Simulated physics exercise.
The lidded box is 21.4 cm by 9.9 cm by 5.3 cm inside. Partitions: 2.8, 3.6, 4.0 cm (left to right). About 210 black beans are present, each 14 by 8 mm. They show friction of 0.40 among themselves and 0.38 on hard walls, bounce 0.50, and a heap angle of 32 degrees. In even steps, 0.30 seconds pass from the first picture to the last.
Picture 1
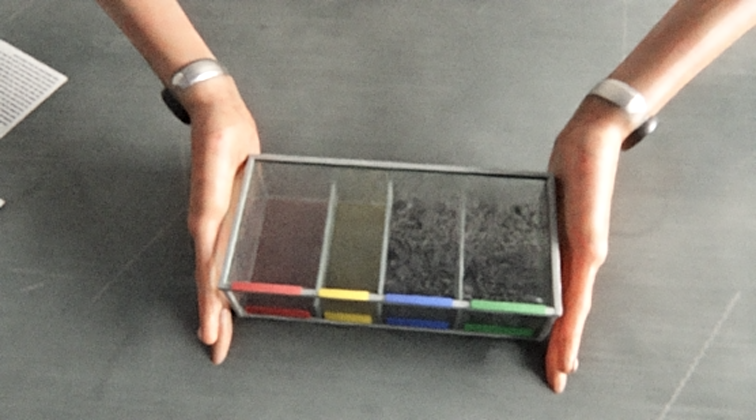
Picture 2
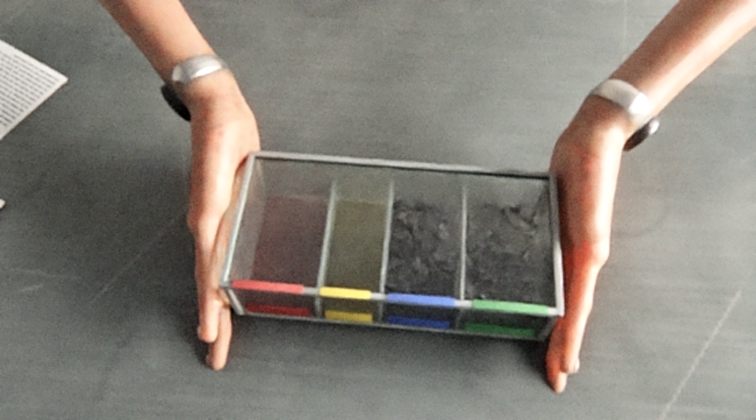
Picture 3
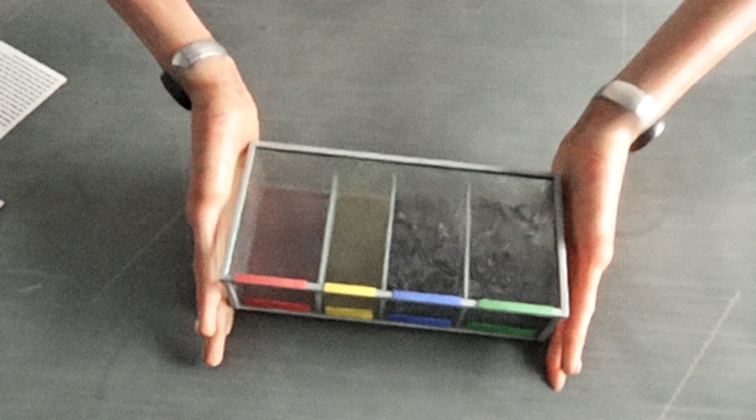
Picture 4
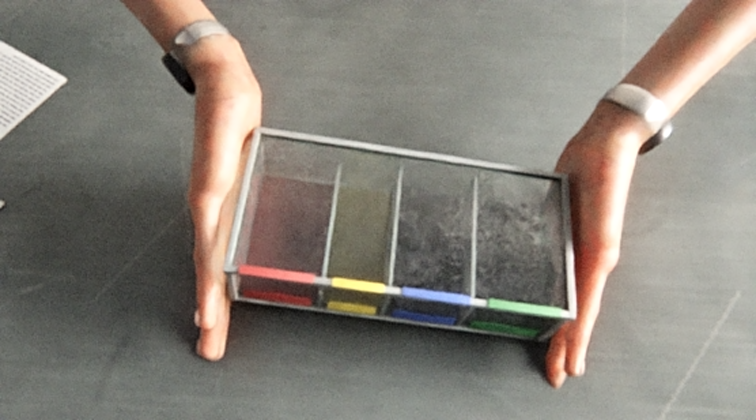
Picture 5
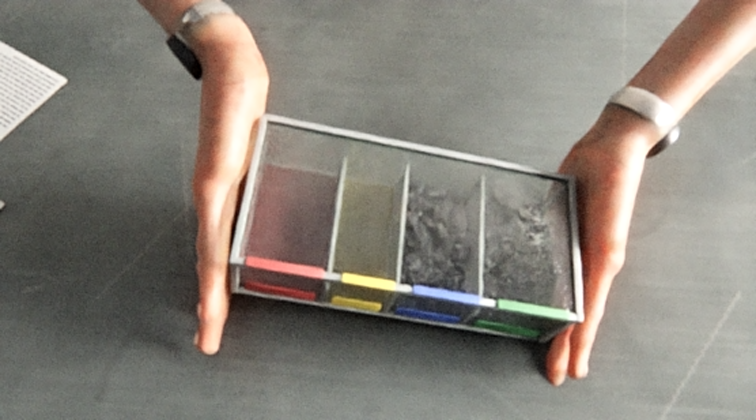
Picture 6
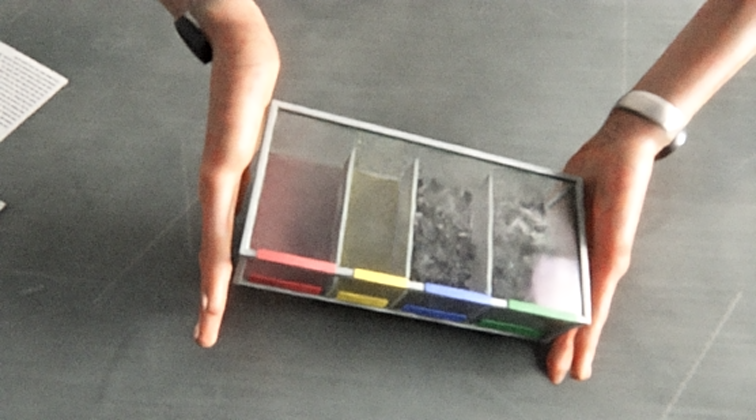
Two hands held a clear lidded box with red, yellow, blue and green labels and dark bits in its right compartments, then gradually raised the left end, tilting it down toward the right.
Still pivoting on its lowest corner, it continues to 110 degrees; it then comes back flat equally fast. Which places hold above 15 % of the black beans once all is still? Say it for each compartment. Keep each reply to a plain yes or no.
Here goes: Red no; blue yes; green yes; yellow no.
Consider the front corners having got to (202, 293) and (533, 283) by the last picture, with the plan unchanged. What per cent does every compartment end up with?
Red = 20 %; blue = 35 %; green = 40 %; yellow = 5 %.
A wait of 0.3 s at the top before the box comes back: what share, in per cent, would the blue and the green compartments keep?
Final amounts would be blue 30% and green 70%.
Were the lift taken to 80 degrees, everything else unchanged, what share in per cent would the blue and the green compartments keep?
Then blue would hold 40 percent and green 60 percent.
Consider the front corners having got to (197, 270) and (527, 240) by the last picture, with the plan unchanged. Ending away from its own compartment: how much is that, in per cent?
About 40 per cent.
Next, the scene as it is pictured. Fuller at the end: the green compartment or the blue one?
The green compartment.
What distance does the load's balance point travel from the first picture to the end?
Around 1.5 centimetres, start to finish.
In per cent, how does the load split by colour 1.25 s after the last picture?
Shares - red: 0; blue: 35; green: 65; yellow: 0.
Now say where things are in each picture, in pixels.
Box tilt 0 degrees, front corners at (226, 284) and (554, 310); blue 45 %, green 55 %, in the first frame.
Box tilt 1 degrees, front corners at (226, 282) and (556, 310), in the second frame.
Box tilt 5 degrees, front corners at (227, 276) and (561, 311), lowest corner right front, in the third frame.
Box tilt 9 degrees, front corners at (231, 267) and (568, 313), lowest corner right front, in the fourth frame.
Box tilt 14 degrees, front corners at (237, 258) and (575, 316), lowest corner right front, in the fifth frame.
Box tilt 18 degrees, front corners at (247, 250) and (582, 318), lowest corner right front; blue 45 %, green 55 %, in the sixth frame.
Then, 1.25 s after the last picture, tilt 110 degrees; blue 35 %, green 65 %.
Then, 2.08 s after the last picture, tilt 49 degrees; blue 30 %, green 70 %.
Then, 2.92 s after the last picture, tilt 0 degrees; blue 30 %, green 70 %.
In the end, red 0 %, blue 30 %, green 75 %, yellow 0 %.
